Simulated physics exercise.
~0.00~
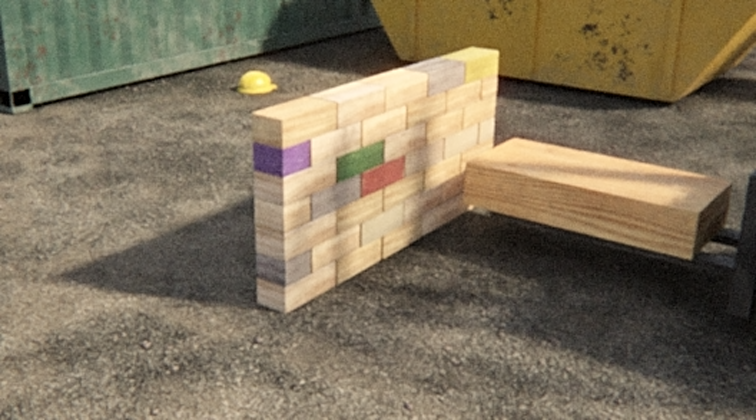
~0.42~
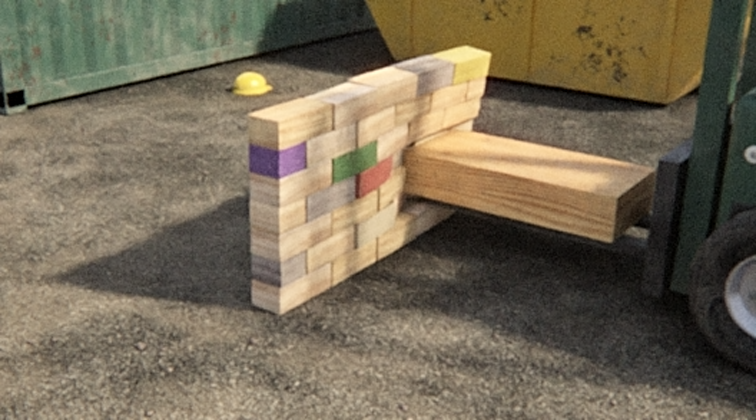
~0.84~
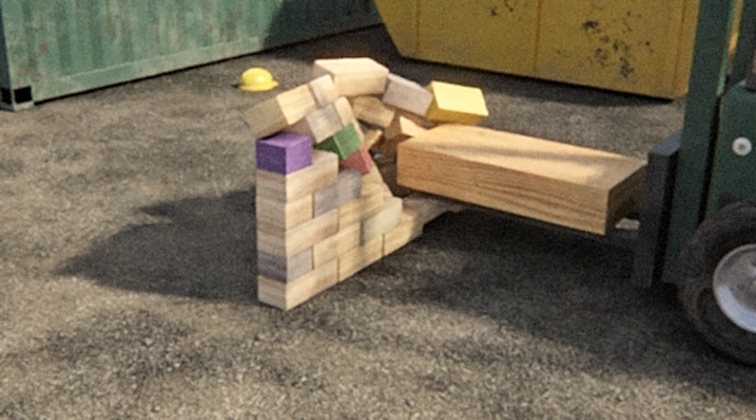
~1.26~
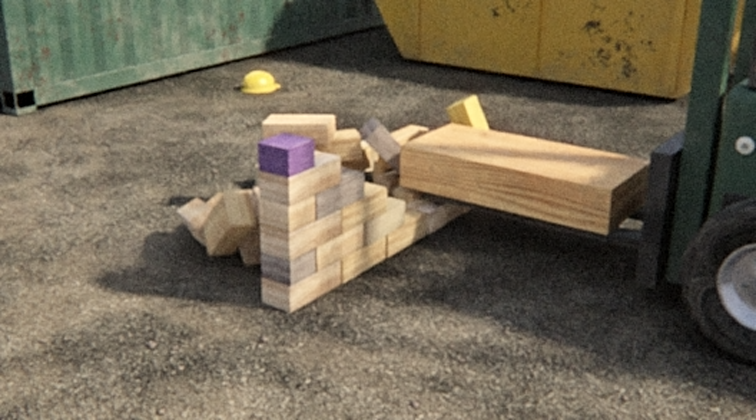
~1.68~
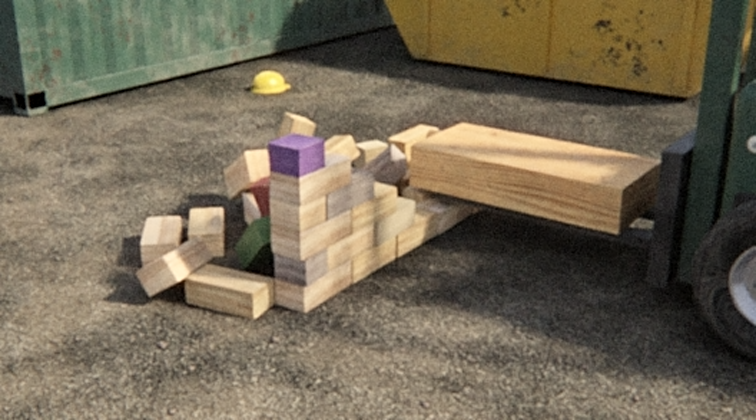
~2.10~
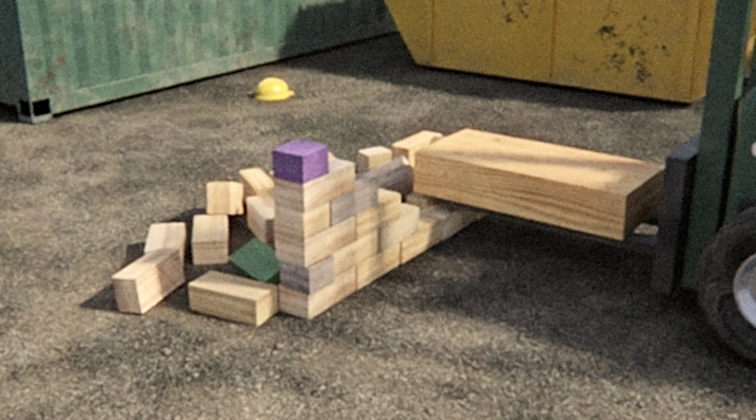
In a gravel yard, a forklift's timber block topples much of a wooden block wall.
